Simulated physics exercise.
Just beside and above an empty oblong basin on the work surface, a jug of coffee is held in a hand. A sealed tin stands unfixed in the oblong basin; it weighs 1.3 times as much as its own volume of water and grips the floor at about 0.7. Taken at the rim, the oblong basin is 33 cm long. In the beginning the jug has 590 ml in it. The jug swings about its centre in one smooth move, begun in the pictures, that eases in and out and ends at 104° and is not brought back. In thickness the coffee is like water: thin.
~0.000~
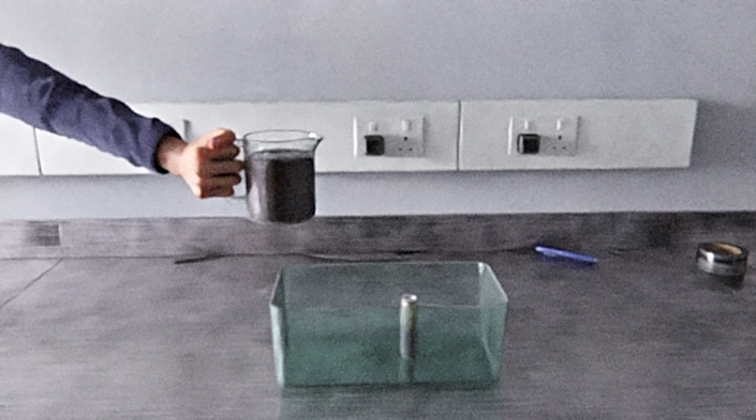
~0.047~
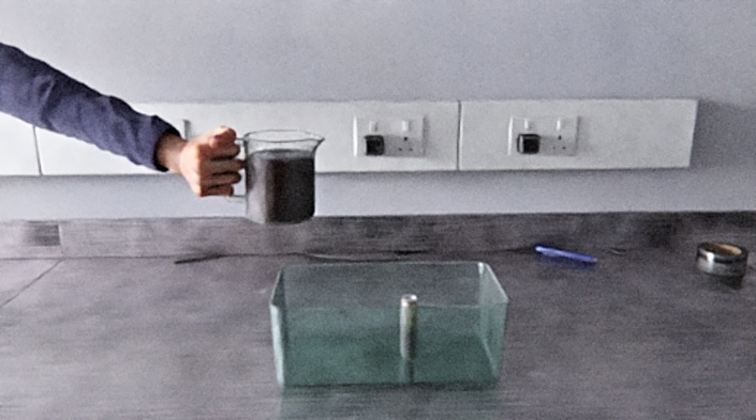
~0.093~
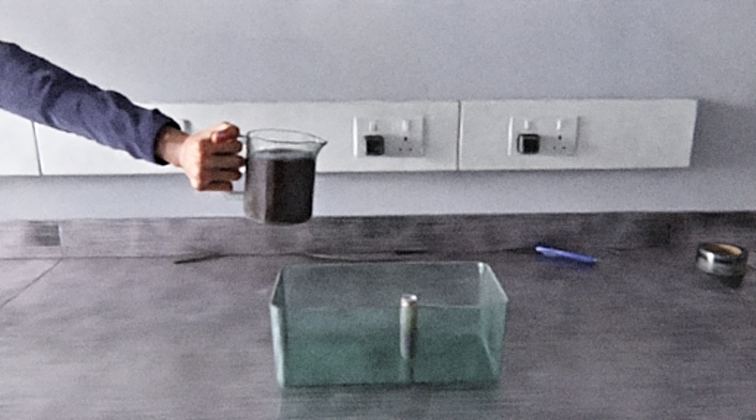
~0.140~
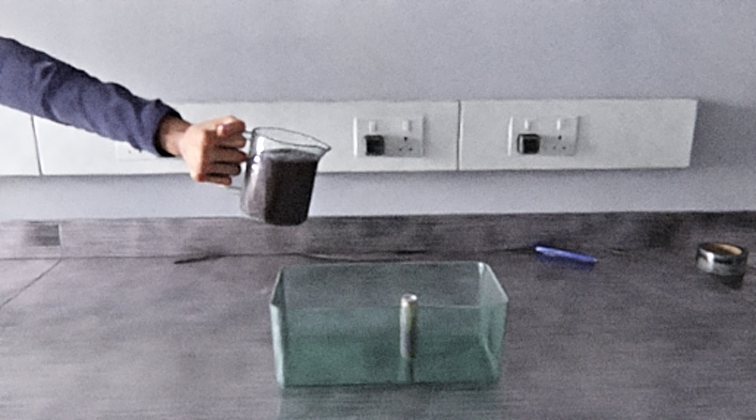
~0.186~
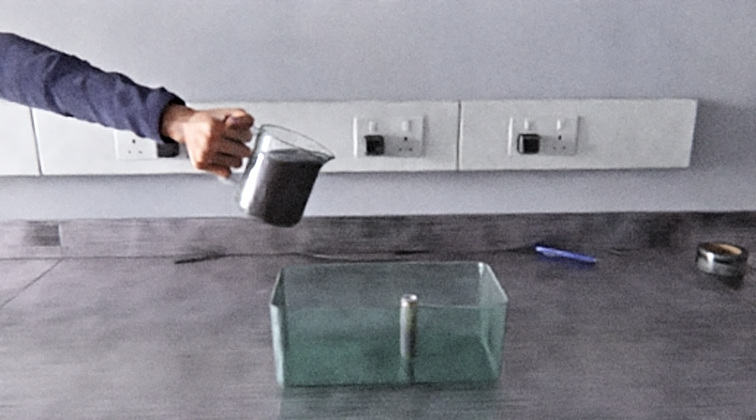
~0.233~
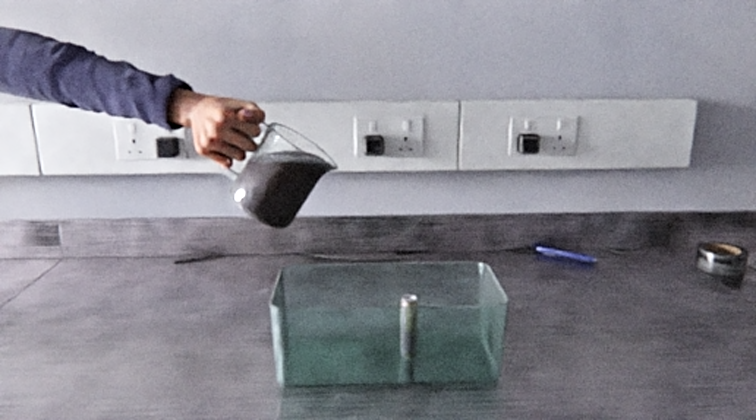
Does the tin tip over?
It will weather it.
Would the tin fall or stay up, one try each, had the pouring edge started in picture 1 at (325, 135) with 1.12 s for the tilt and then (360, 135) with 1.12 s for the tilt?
In the first try it remains standing; in the second it comes down.
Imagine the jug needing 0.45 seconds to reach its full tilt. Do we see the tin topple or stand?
Holds steady.
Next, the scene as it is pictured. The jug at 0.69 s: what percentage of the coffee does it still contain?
About 20 per cent.
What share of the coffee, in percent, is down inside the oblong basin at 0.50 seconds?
Fraction in basin: Approx. 7%.
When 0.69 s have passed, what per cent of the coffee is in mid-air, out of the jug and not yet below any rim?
Roughly 22 %.
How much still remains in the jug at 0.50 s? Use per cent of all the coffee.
Roughly 64 %.
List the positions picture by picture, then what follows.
In the first frame, it leans 0°; its right rim is at (324, 137); the coffee meets the walls at (247, 154) and (312, 153); the oblong basin's rim runs from (276, 287) to (497, 283); the tin's top is at (409, 301).
In the second frame, it leans 2°; its right rim is at (325, 138); the coffee meets the walls at (248, 154) and (313, 154).
In the third frame, it leans 6°; its right rim is at (328, 142); the coffee meets the walls at (249, 154) and (315, 154).
In the fourth frame, it leans 13°; its right rim is at (332, 148); the coffee meets the walls at (251, 155) and (318, 155).
In the fifth frame, it leans 22°; its right rim is at (336, 156); the coffee meets the walls at (249, 161) and (323, 158).
In the sixth frame, it leans 33°; its right rim is at (339, 167); the coffee meets the walls at (245, 170) and (329, 161).
After 0.50 s the tilt is 95° and 64 per cent is still to pour; the tin stands where it began.
After 0.69 s the tilt is 104° and 19 per cent is still to pour; the tin stands where it began.
After 0.89 s the tilt is 104° and 4 per cent is still to pour; the tin stands where it began.
After 1.11 s the tilt is 104° and 1 per cent is still to pour; the tin stands where it began.
In the end the tin stands where it began.
